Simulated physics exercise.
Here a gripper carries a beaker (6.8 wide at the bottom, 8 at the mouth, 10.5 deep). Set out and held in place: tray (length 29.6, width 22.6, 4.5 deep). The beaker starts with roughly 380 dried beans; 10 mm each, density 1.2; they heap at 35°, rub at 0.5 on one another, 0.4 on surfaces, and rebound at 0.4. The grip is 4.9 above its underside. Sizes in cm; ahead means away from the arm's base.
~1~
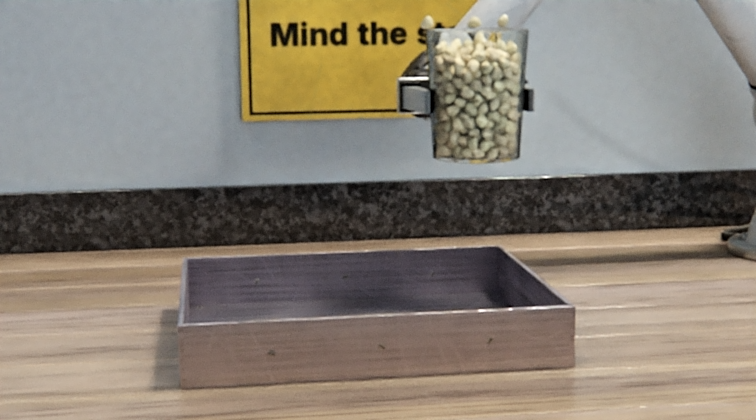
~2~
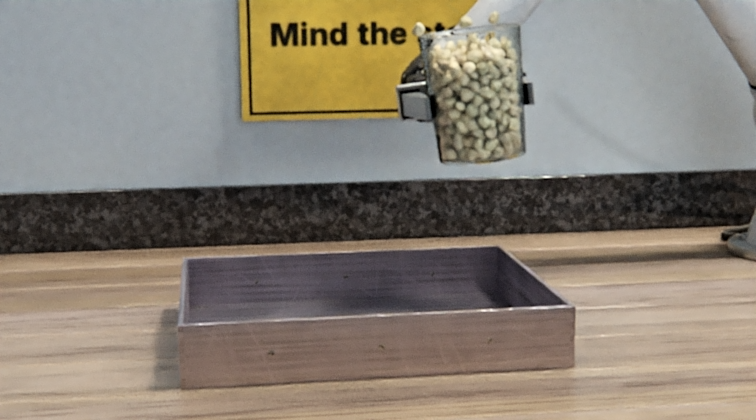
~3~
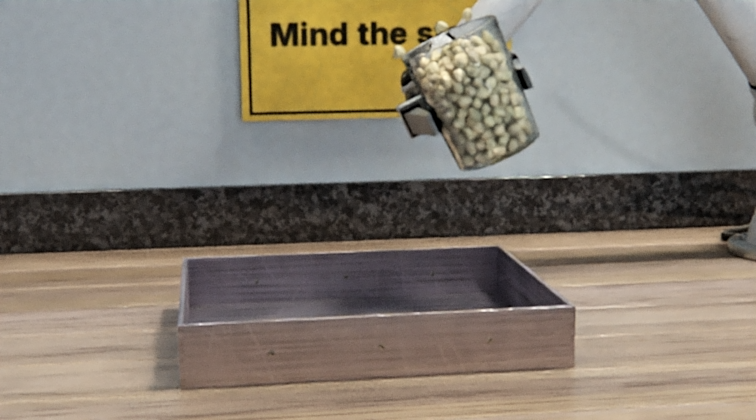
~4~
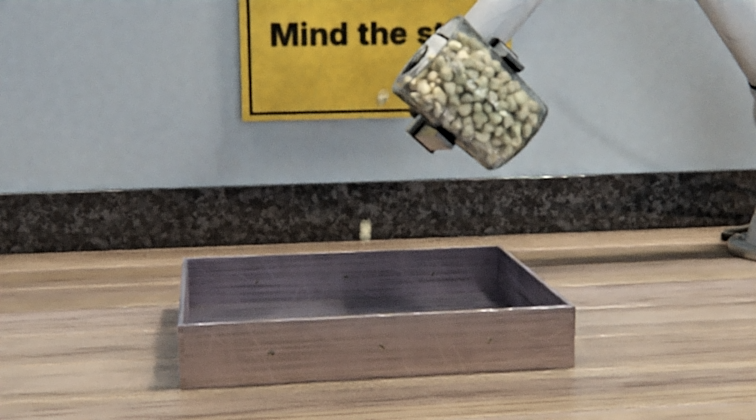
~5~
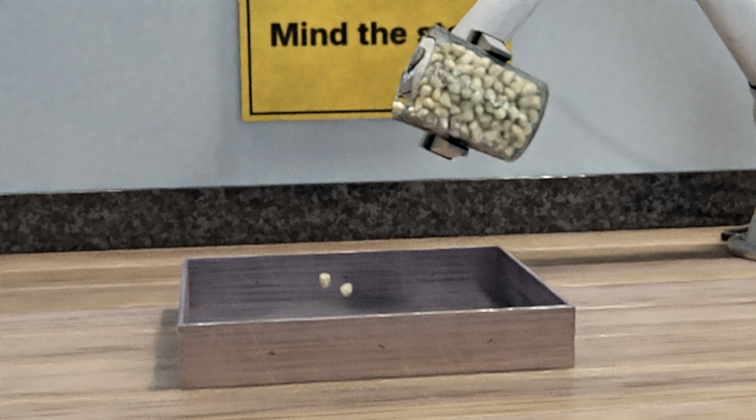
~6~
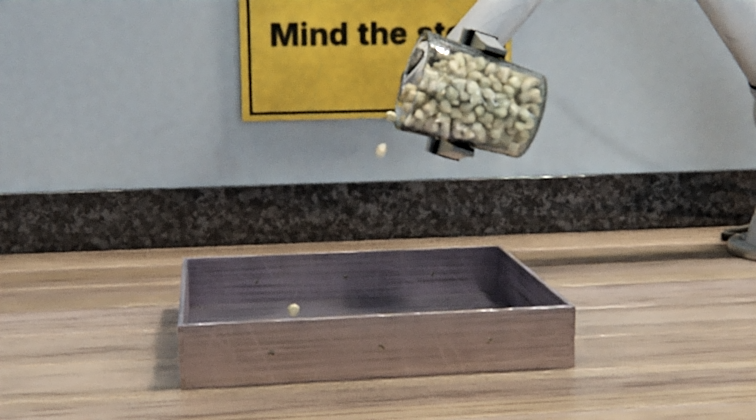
The clip opens on a gripper holding a clear beaker heaped with pale beans, upright above a shallow wooden tray. The gripper tilts the beaker steadily to the left until it lies nearly on its side, and a few beans drop from its mouth toward the tray while most stay inside.
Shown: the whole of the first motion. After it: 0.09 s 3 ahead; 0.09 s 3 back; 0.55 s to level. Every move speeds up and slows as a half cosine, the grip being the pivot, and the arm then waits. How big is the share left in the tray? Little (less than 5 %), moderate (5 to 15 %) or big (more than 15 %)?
A big share, more than 15 %, ends in the tray.
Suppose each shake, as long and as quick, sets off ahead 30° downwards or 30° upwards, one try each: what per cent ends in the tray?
About 10 and 40 per cent.
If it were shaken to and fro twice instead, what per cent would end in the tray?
It would be near 35 per cent.
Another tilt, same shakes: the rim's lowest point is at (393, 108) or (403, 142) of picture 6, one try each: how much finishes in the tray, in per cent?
Some 10 and 50 per cent.
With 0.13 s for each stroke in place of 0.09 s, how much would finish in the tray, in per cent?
It would be near 10 per cent.
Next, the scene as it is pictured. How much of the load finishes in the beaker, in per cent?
Roughly 75 per cent.
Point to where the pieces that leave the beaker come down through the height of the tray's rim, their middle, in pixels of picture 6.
Near (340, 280).
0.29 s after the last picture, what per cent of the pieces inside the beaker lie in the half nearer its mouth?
Some 50 per cent.
Then, 0.29 s on, tilted 65° forward, highest piece 22 above the table; 289 in the beaker, 59 in the tray, 28 in flight or on a rim.
Then, 0.58 s on, tilted 12° forward, highest piece 25 above the table; 282 in the beaker, 93 in the tray, 1 in flight or on a rim.
Then, 0.93 s on, level, highest piece 25 above the table; 282 in the beaker, 94 in the tray.
Then, 1.98 s on, level, highest piece 25 above the table; 282 in the beaker, 94 in the tray.
In the end, 282 in the beaker, 94 in the tray. That is 25 % in the tray.
